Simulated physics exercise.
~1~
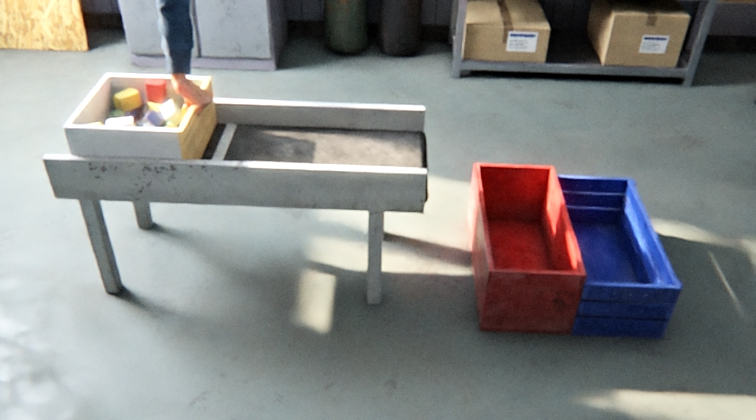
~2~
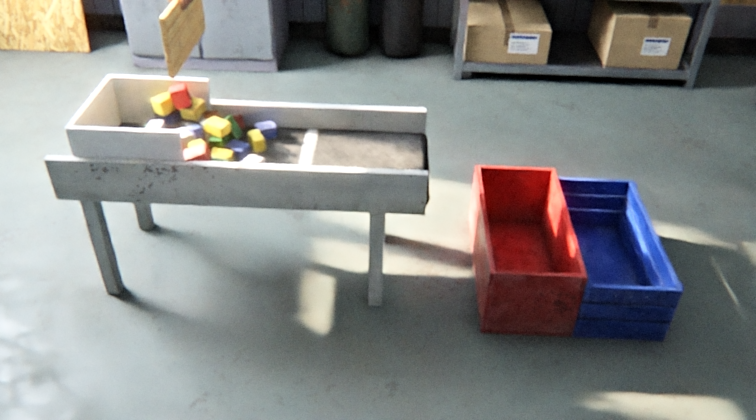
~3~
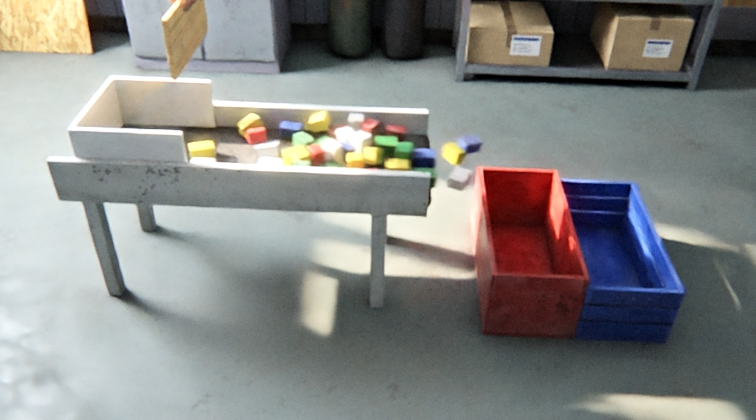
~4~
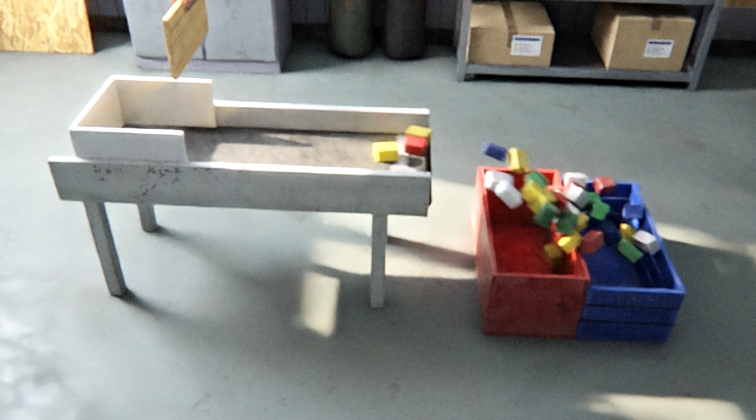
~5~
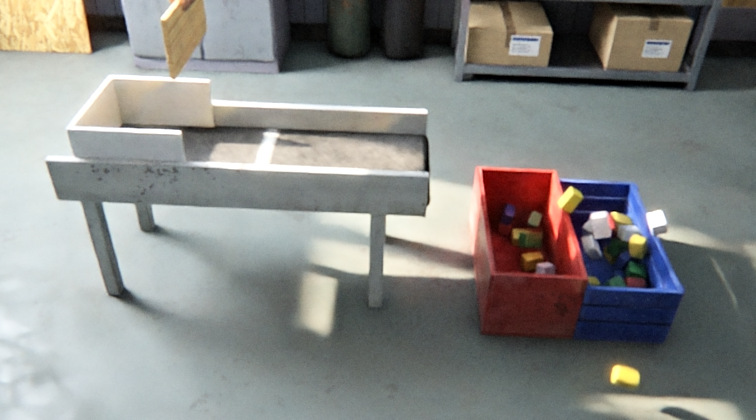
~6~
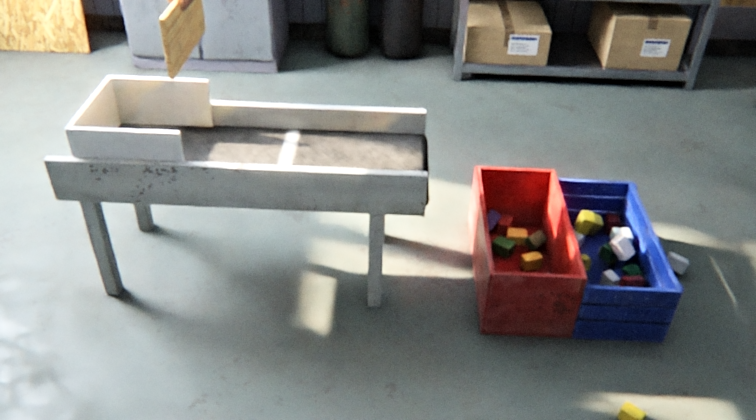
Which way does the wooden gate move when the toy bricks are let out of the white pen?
The gate moves upward, clear of the pen, and then stays raised above it.
